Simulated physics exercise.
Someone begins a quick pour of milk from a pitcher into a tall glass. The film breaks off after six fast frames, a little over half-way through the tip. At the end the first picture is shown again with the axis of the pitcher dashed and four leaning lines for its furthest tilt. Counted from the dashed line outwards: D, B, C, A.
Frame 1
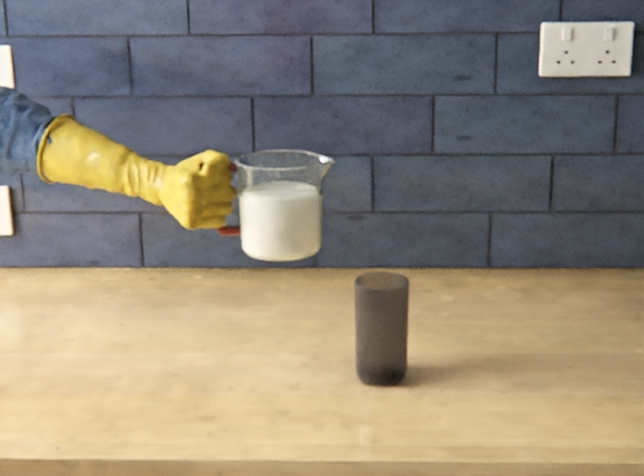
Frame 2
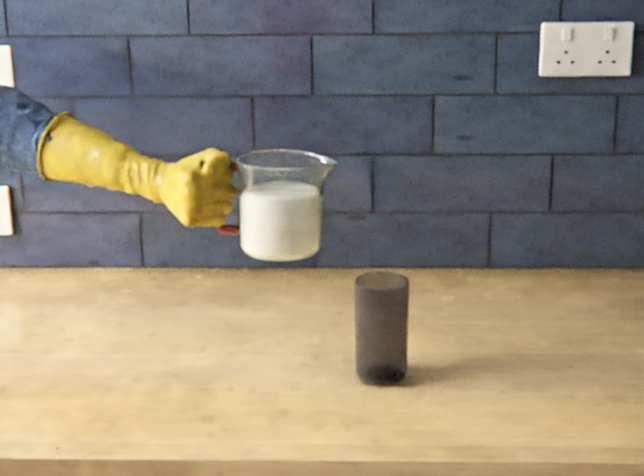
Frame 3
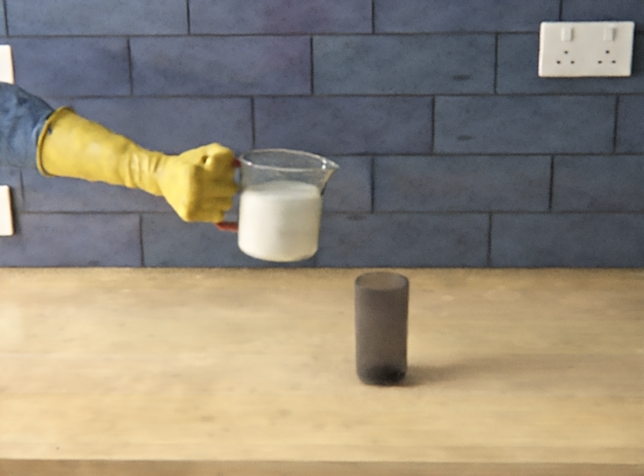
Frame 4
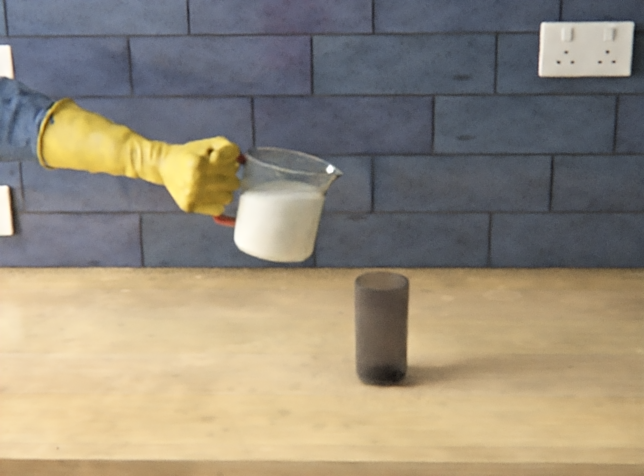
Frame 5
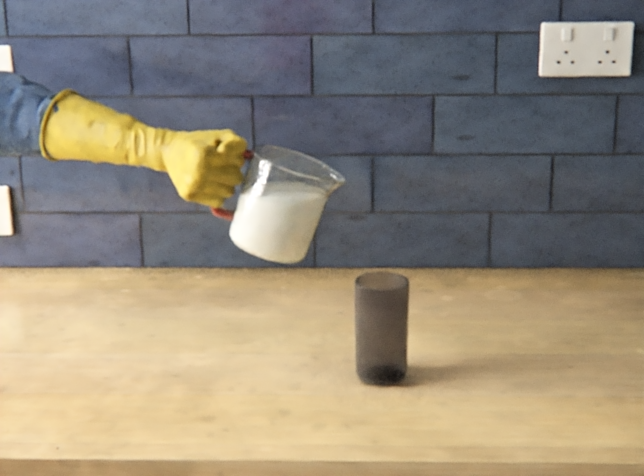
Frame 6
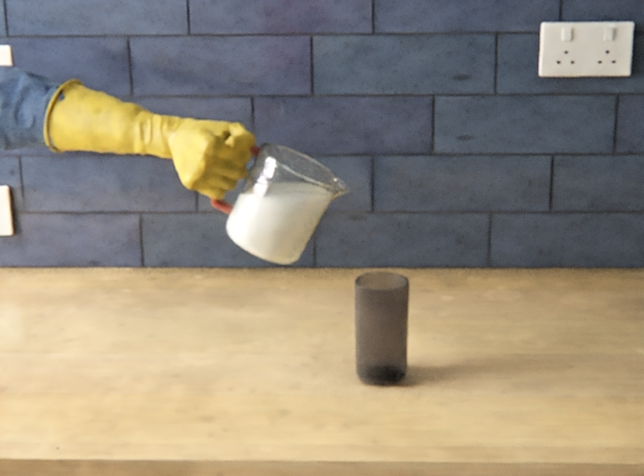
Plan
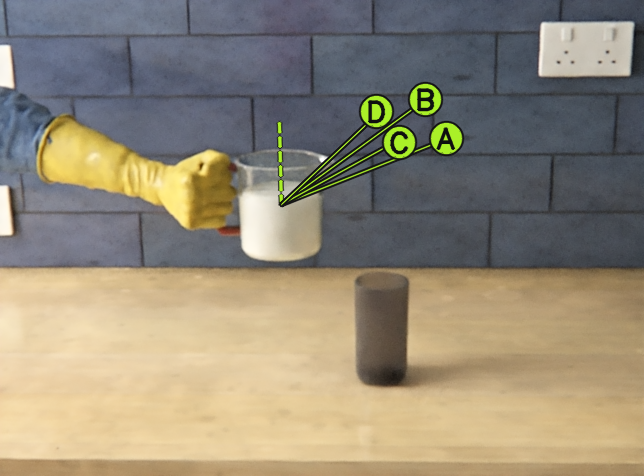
On a wooden counter, a yellow-gloved hand tilts a pitcher of milk rightward above a dark glass.
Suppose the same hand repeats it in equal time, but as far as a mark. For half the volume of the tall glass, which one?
The answer is mark C.
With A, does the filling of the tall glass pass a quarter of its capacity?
Yes.
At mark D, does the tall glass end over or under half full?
Under half.
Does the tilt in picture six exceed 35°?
No, it does not.
On the marked copy, A at (431, 145); B at (411, 109); C at (382, 148); D at (365, 125).
For mark A, the tall glass ends with about 71 % of what it can hold.
For mark B, the tall glass ends with about 31 % of what it can hold.
For mark C, the tall glass ends with about 50 % of what it can hold.
For mark D, the tall glass ends with about 16 % of what it can hold.
